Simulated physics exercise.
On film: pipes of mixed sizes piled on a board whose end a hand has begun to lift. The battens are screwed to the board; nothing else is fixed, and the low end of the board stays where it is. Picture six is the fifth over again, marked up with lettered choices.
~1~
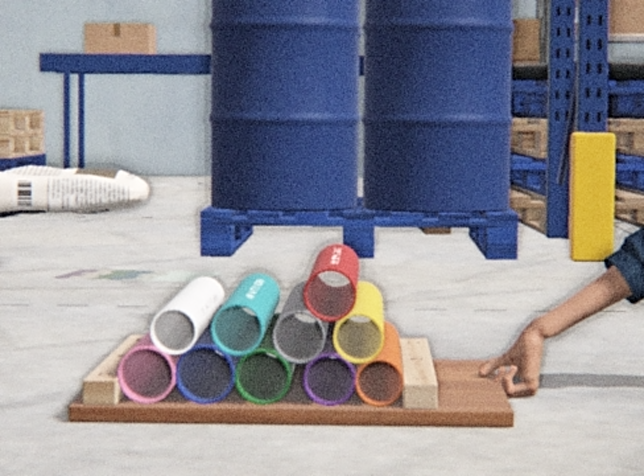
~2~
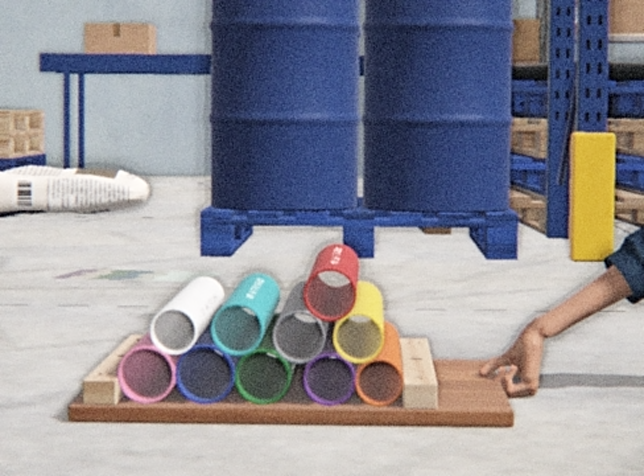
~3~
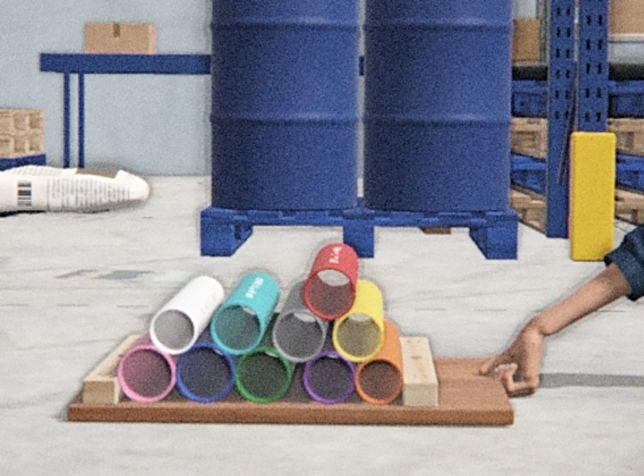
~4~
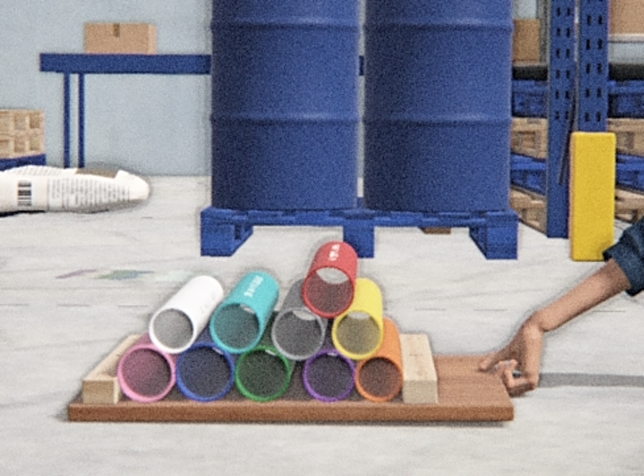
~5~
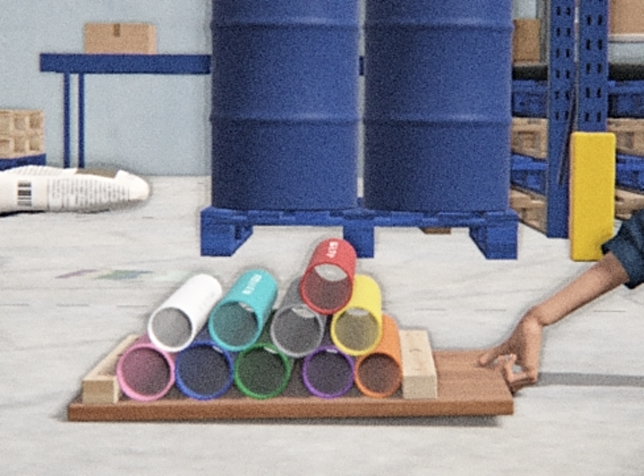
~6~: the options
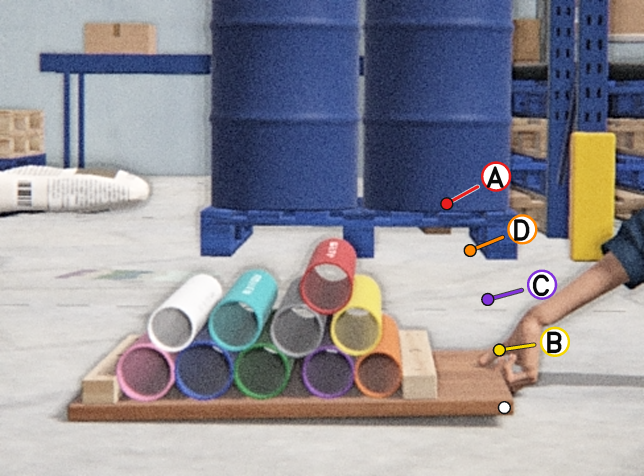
In a warehouse, a hand slightly lifts the right end of a board stacked with colourful pipes.
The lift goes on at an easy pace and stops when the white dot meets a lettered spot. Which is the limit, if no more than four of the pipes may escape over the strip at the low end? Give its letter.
No higher than A.
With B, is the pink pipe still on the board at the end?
Yes.
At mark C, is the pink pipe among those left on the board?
Yes.
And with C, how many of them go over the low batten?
The count is none.
On the marked copy, A at (447, 204); B at (500, 350); C at (488, 299); D at (470, 250); the white dot at (504, 407).
With A. Early on, board at 17°.
Further on, board at 30°.
At the end, board at 30°, none over the low batten.
As for the rest, B none over the low batten; C none over the low batten; D none over the low batten.
